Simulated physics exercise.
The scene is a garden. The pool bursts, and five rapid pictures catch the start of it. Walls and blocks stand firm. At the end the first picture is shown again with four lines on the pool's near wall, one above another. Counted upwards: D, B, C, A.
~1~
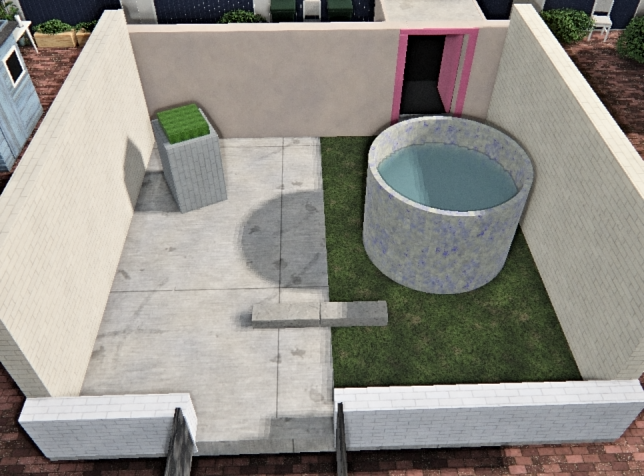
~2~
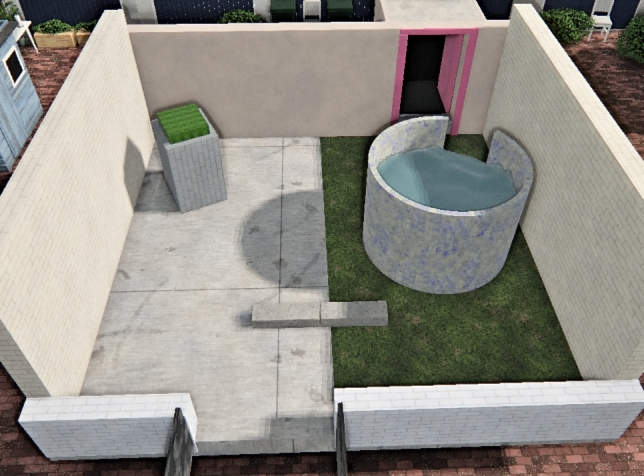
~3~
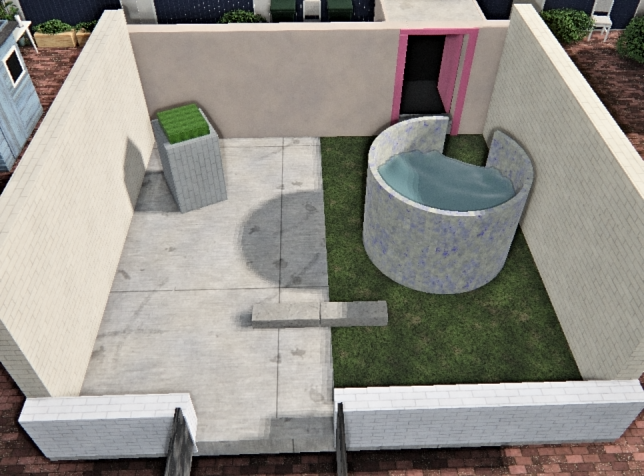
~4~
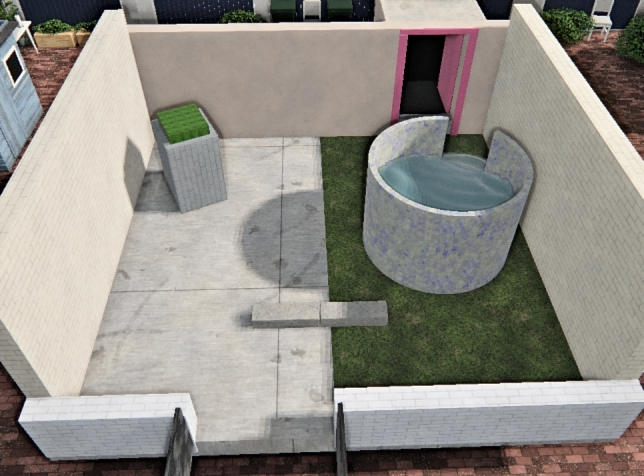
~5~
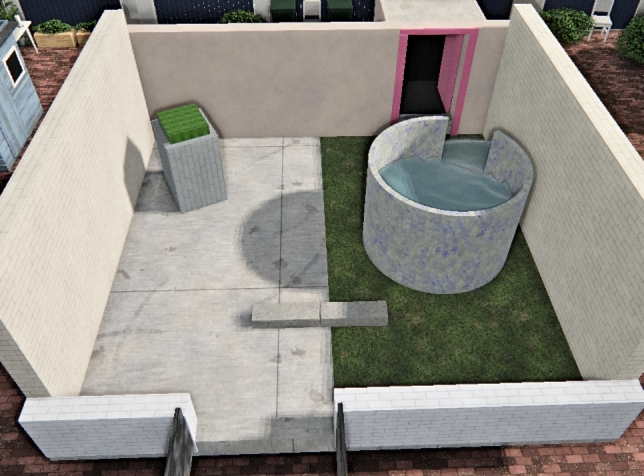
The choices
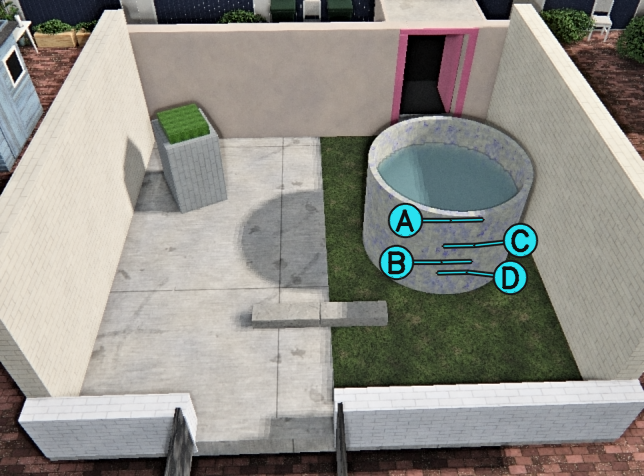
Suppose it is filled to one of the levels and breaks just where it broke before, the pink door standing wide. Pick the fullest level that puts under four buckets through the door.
It is B.
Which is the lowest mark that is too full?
It is C.
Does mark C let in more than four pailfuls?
Yes.
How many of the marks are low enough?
Two of them.
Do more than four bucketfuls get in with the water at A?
Yes.
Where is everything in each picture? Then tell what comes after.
In the first frame, water in the pool at rest, its middle at (445, 184); foot of the pink doorway at (423, 135); open gate at (261, 388).
In the second frame, water covers 1 % of the ground, its front hidden from here.
In the third frame, water covers 3 % of the ground, its front hidden from here.
In the fourth frame, water covers 5 % of the ground, its front hidden from here.
In the fifth frame, water covers 8 % of the ground, its front hidden from here.
On the marked copy, A at (466, 220); B at (455, 261); C at (459, 245); D at (453, 272); from the bottom up D, B, C, A.
With A, dozens of bucketfuls pour in.
With B, a splash gets over, under a bucket.
With C, about 8 bucketfuls get in.
With D, nothing gets over.
